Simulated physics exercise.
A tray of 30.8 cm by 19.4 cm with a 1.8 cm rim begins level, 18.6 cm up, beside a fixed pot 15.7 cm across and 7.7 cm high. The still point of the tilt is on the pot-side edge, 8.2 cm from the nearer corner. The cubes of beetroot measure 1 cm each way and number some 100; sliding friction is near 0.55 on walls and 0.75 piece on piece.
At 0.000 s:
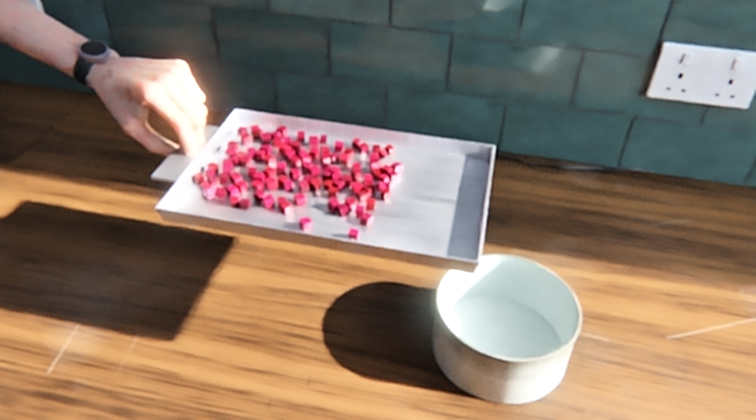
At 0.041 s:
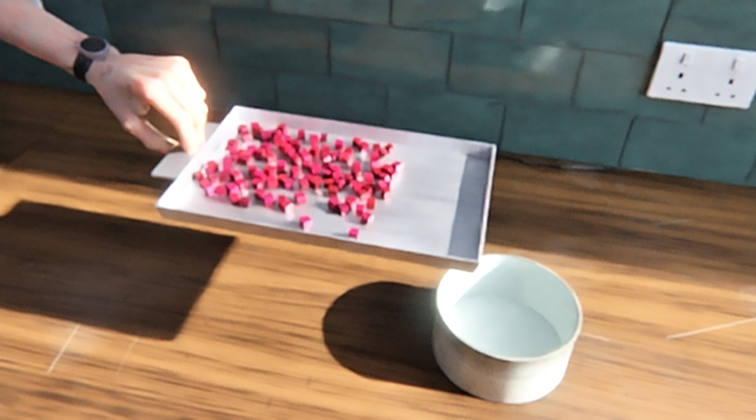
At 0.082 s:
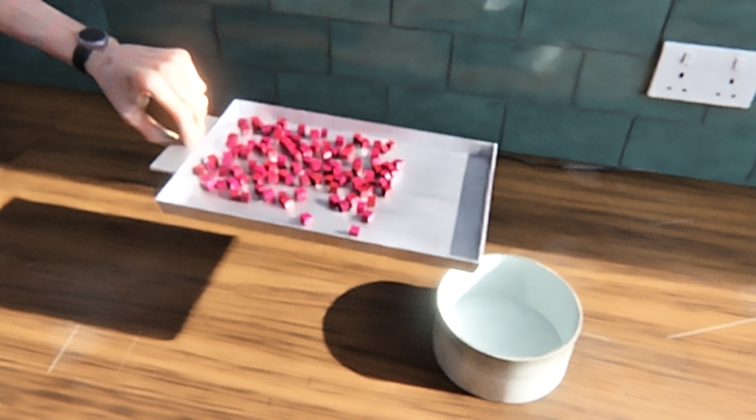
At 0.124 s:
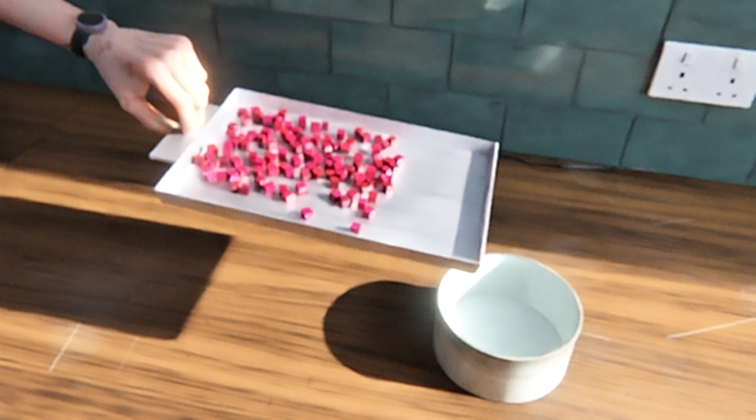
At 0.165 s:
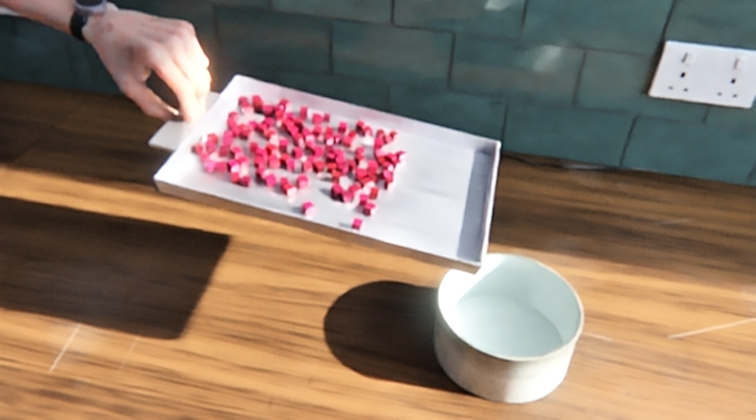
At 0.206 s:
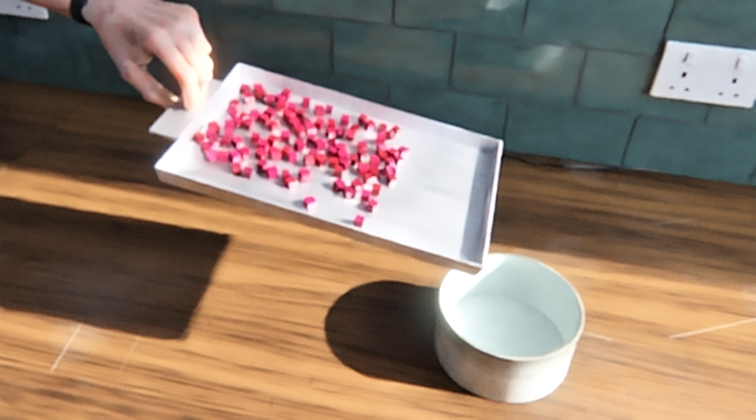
The clip opens on a pale tray of small pinkish-red beetroot cubes, its left end held by a hand, with a round white pot below its right end on a wooden counter. The hand raises the left end, slowly then faster, tilting the tray modestly rightward while the cubes barely shift on it.
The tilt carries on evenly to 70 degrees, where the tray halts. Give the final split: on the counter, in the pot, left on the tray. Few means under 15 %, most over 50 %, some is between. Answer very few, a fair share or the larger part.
Counter: A fair share, pot: A fair share, tray: A fair share.
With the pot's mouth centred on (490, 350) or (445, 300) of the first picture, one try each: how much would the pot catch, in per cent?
About 50 and 5 per cent.
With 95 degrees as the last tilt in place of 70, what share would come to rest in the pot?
Then about 50 per cent.
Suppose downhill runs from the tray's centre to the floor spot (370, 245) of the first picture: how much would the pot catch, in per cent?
About 0 per cent.
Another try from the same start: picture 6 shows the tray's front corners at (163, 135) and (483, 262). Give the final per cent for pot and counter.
Pot 45, counter 30.
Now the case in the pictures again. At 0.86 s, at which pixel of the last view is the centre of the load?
Around (471, 220).
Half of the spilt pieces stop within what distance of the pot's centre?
Some 26 cm.
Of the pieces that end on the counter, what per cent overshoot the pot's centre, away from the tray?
About 80 per cent.
After 0.60 s, tilt 39 degrees; the tray holds 100 %, the pot 0 %.
After 0.86 s, tilt 58 degrees; the tray holds 95 %, the pot 0 %.
After 1.23 s, tilt 70 degrees; the tray holds 35 %, the pot 30 %.
At rest (2.5 s), counter 35 %, pot 35 %, tray 30 %.
